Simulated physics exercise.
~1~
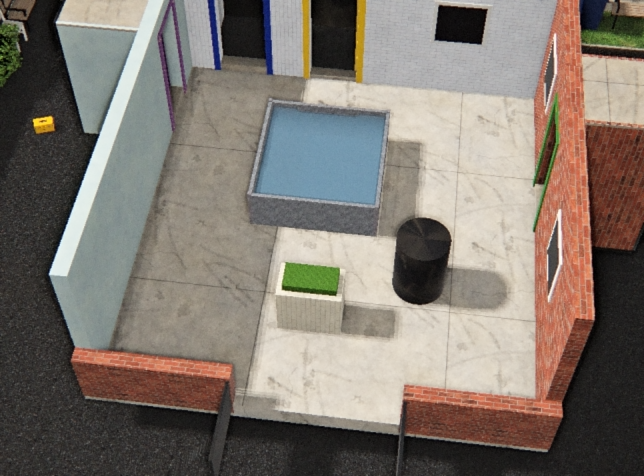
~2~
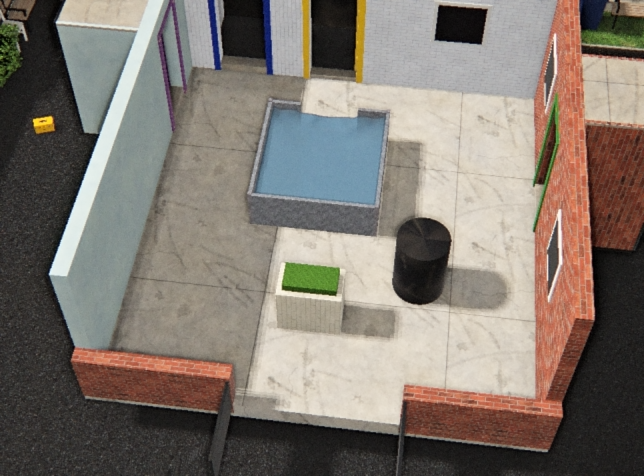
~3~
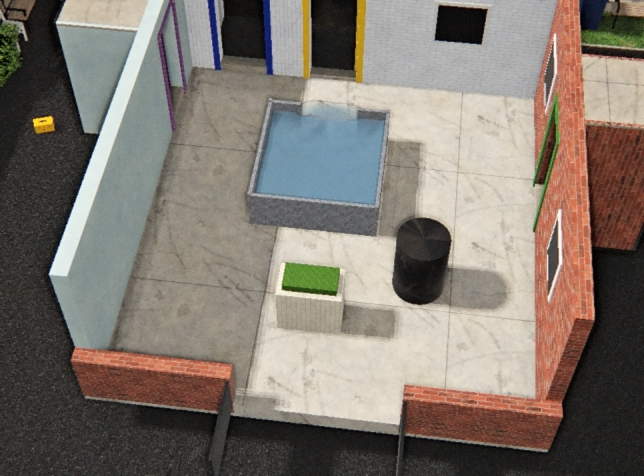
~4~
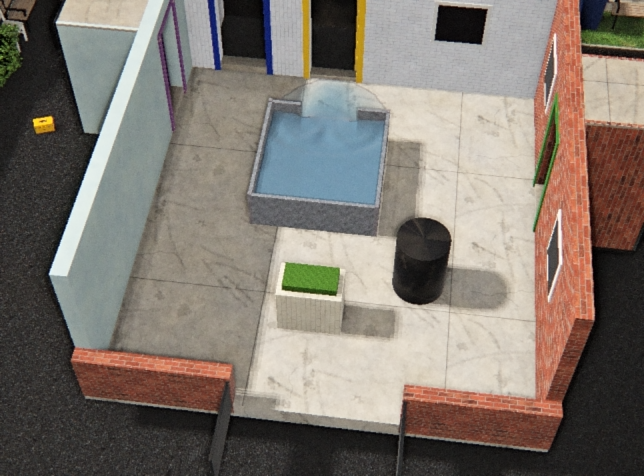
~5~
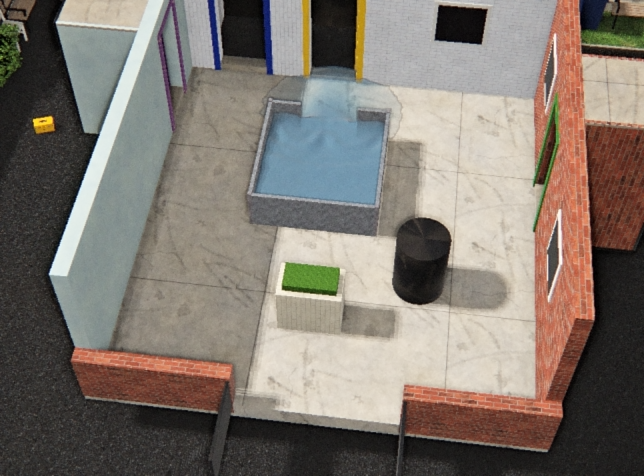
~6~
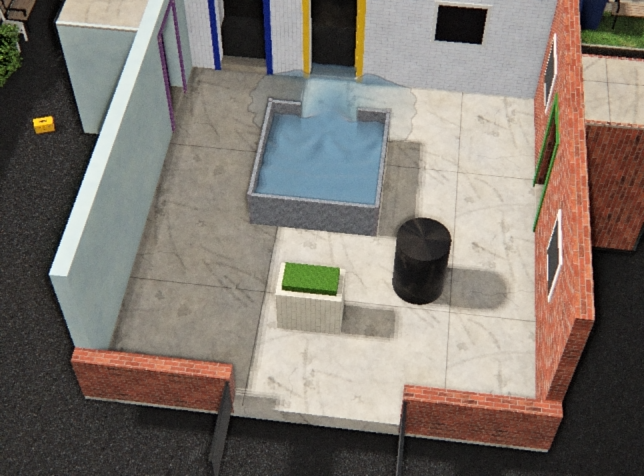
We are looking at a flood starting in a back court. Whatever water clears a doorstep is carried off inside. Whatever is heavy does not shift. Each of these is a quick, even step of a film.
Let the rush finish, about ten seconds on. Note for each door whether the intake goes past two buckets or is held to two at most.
In the end the purple door stays inside what's allowed there; the blue door stays inside what's allowed there; the green door stays inside what's allowed there; the yellow door goes beyond what's allowed there.
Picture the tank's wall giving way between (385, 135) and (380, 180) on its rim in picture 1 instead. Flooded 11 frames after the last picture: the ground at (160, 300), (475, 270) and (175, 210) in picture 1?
Untouched, submerged, untouched.
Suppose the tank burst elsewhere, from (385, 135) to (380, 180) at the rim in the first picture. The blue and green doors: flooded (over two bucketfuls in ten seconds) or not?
The blue door falls short, the green door exceeds the limit.
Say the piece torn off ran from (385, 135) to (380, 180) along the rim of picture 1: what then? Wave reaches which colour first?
It's the door marked green.
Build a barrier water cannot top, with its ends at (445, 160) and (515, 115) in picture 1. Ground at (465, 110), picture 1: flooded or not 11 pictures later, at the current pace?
My call for that point: Waterlogged.
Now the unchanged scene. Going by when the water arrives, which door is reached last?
I'd go with the green one.
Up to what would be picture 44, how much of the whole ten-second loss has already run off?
Roughly 85 per cent.
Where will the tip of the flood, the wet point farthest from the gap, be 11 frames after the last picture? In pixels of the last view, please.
The front's farthest point is close to (529, 100).
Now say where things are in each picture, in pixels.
In the first frame, the water tank at (321, 155) is whole and still.
In the second frame, the front is at a hidden place, out from the gap on the water tank's far side.
In the third frame, water pours out on the water tank's far side and has run to (311, 104).
In the fourth frame, the front is at (331, 81), out from the gap on the water tank's far side.
In the fifth frame, the front is at (320, 69), out from the gap on the water tank's far side.
In the sixth frame, water pours out on the water tank's far side and has run to (269, 75).
A moment on, water covers 15 % of the floor; the purple door not reached, the blue door wet at the sill, nothing in, the green door not reached, the yellow door far over two buckets in.
Next, water covers 20 % of the floor; the purple door wet at the sill, nothing in, the blue door wet at the sill, nothing in, the green door not reached, the yellow door far over two buckets in.
Then, water covers 35 % of the floor; the purple door wet at the sill, nothing in, the blue door wet at the sill, nothing in, the green door wet at the sill, nothing in, the yellow door far over two buckets in.
Later, water covers 70 % of the floor; the purple door wet at the sill, nothing in, the blue door wet at the sill, nothing in, the green door wet at the sill, nothing in, the yellow door far over two buckets in.
In the end, water covers 90 % of the floor; the purple door wet at the sill, nothing in, the blue door wet at the sill, nothing in, the green door wet at the sill, nothing in, the yellow door far over two buckets in.
